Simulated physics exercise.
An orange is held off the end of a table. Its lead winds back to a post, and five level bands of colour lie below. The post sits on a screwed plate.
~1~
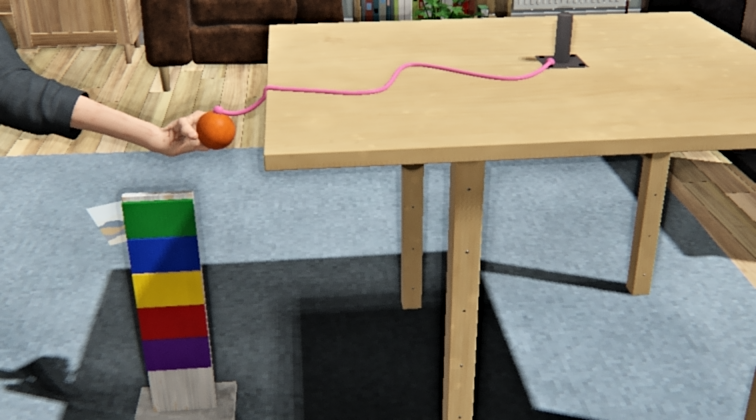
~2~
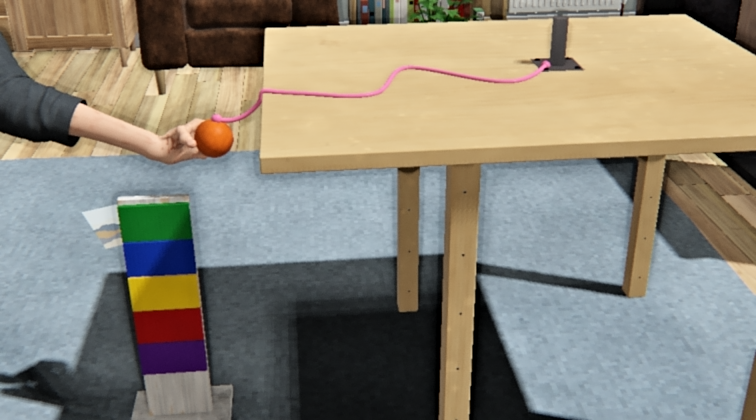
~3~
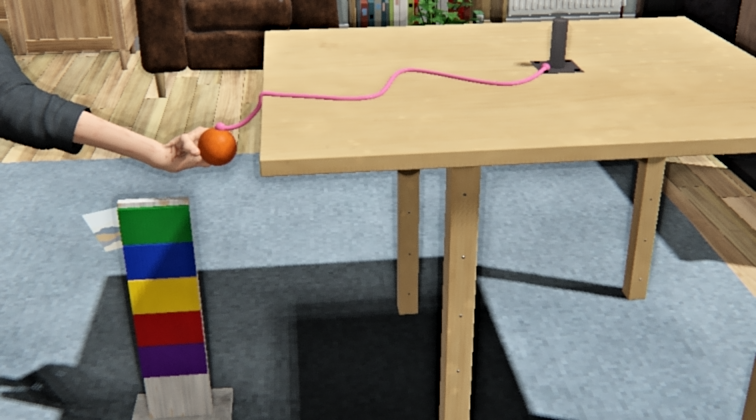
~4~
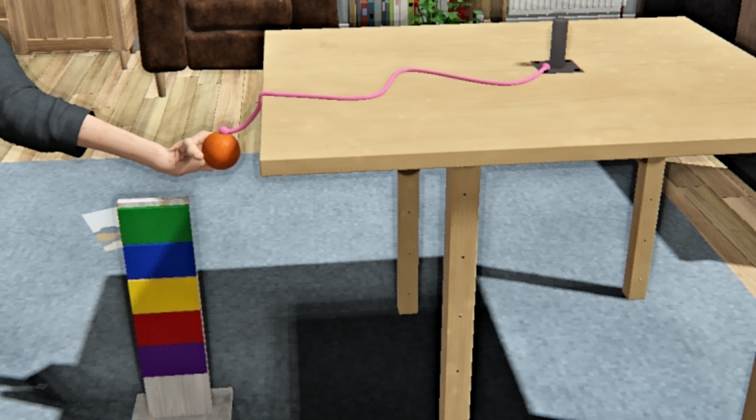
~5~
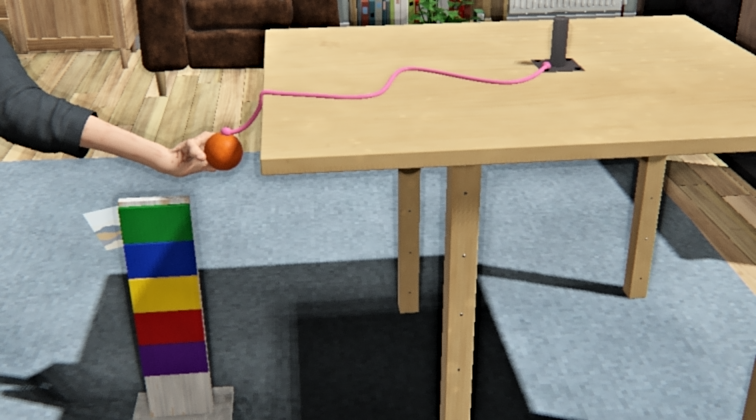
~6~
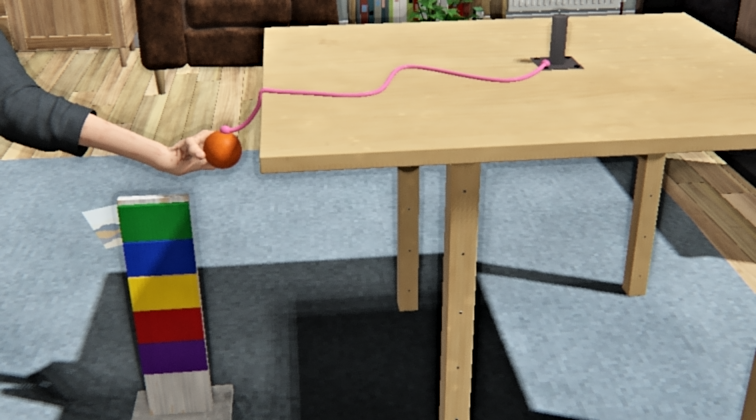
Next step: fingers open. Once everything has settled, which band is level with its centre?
The blue band.
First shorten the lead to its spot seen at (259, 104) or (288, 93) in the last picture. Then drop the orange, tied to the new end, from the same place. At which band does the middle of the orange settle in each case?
Cut one gives green; cut two gives none, it hangs higher.
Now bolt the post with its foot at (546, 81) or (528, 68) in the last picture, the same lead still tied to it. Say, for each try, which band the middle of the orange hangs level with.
First case: Yellow. Second case: Yellow.
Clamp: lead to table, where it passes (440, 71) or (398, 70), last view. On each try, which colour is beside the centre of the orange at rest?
Green, then green.
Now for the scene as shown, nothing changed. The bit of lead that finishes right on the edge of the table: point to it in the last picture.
You'll find it close to (354, 96).
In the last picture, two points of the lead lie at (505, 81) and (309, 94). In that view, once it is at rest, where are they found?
(472, 69) and (264, 137), approximately.
Soon after, orange near (276, 248); level with blue.
After that, orange near (259, 250); level with blue.
In the end, orange near (266, 250); level with blue. Its middle rests at the blue band.
